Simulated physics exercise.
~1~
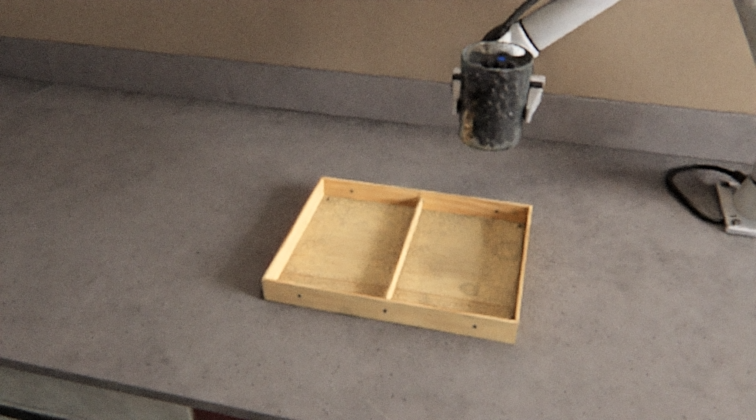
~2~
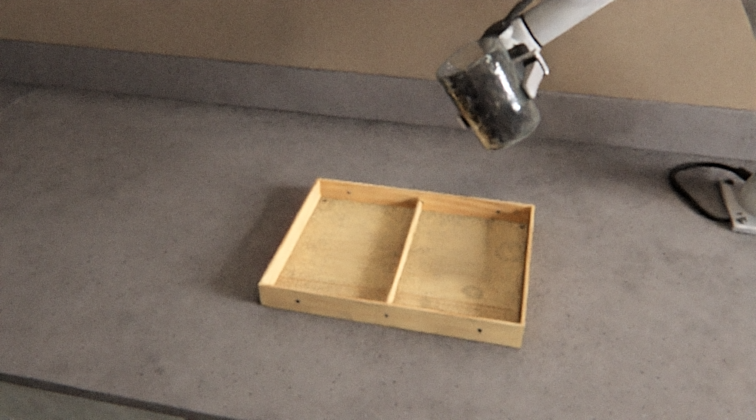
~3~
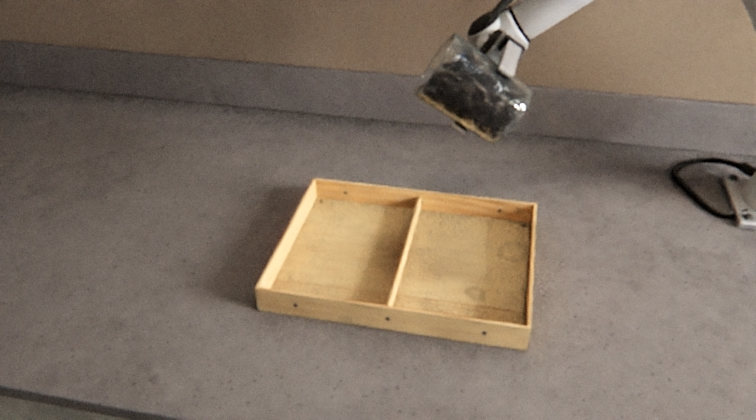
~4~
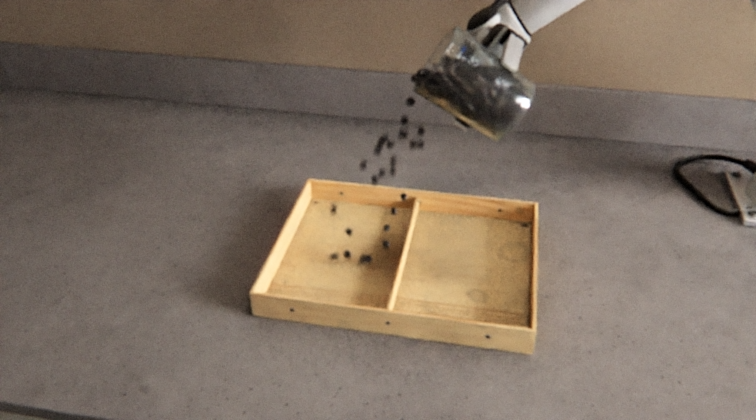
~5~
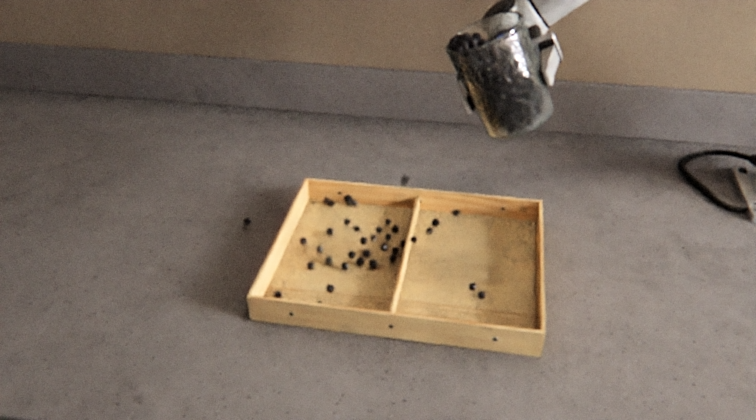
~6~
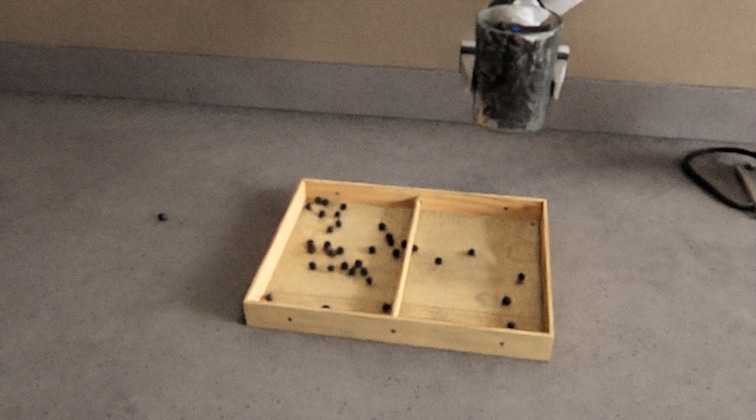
On a grey speckled tabletop against a low grey ledge and tan wall, seen from above at an angle, a shallow wooden tray with a cross wall sits near the centre. Above it to the right, a white robot arm grips a clear beaker full of small black beads, while a dark cable loops at the right edge. The arm tips the beaker leftward, and a stream of beads falls into the tray. It then turns the beaker back upright, still mostly full. Beads end up scattered mainly in the left compartment, with a few in the right and one on the table.
